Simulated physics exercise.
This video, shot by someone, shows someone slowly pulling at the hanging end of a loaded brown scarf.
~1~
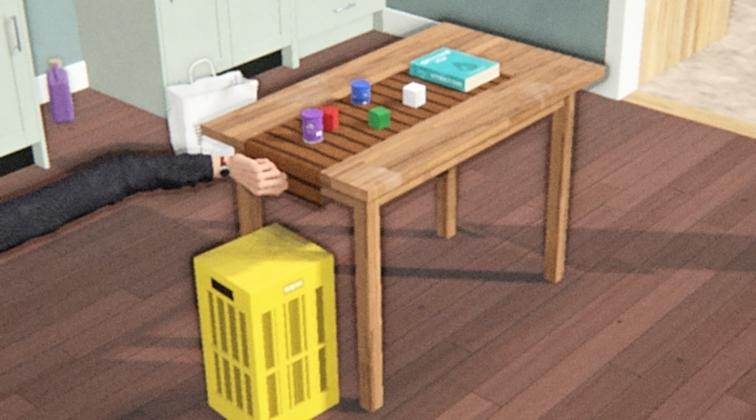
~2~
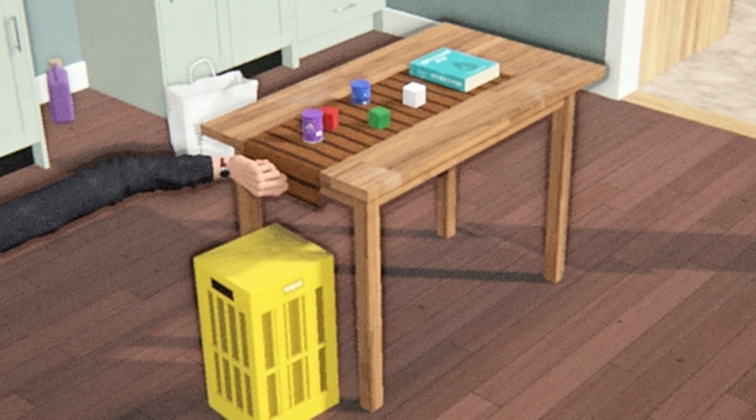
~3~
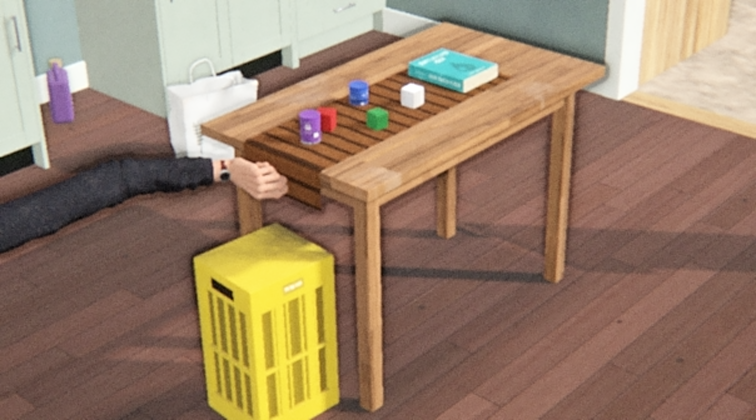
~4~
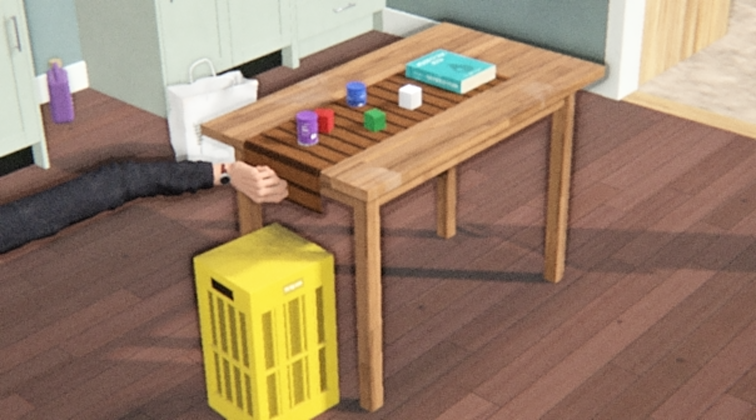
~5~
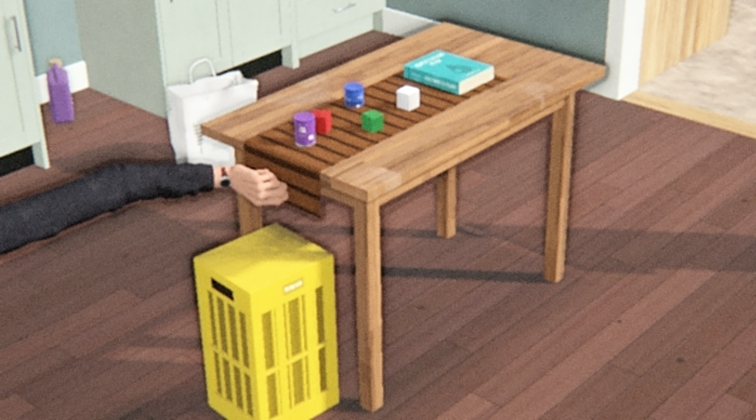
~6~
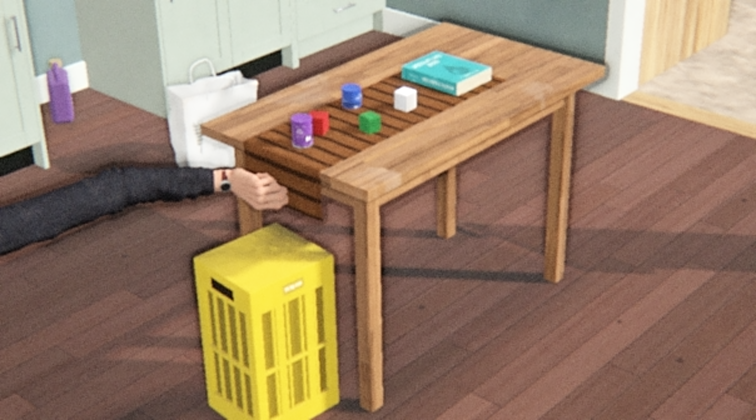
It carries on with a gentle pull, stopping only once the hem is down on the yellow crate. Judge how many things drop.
My judgement: One.
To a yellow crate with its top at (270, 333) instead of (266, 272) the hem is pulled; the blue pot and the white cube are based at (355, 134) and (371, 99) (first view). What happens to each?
The blue pot is lost, the white cube stays put.
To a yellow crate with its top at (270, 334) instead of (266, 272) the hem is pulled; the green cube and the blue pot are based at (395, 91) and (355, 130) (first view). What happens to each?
The green cube does not fall, the blue pot is carried off.
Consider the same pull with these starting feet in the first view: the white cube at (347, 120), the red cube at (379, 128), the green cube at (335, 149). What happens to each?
Result - white cube still up, red cube still up, green cube down.
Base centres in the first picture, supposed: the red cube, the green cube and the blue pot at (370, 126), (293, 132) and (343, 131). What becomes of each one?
Red cube: Stays. Green cube: Goes. Blue pot: Stays.
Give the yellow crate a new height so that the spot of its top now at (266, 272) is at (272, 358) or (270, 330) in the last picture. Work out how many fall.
First case 4, second 3.
Early on, hem near (284, 224); all still up.
Midway, hem on the crate; purple can gone.
Finally, hem on the crate; purple can gone. The table loses one.
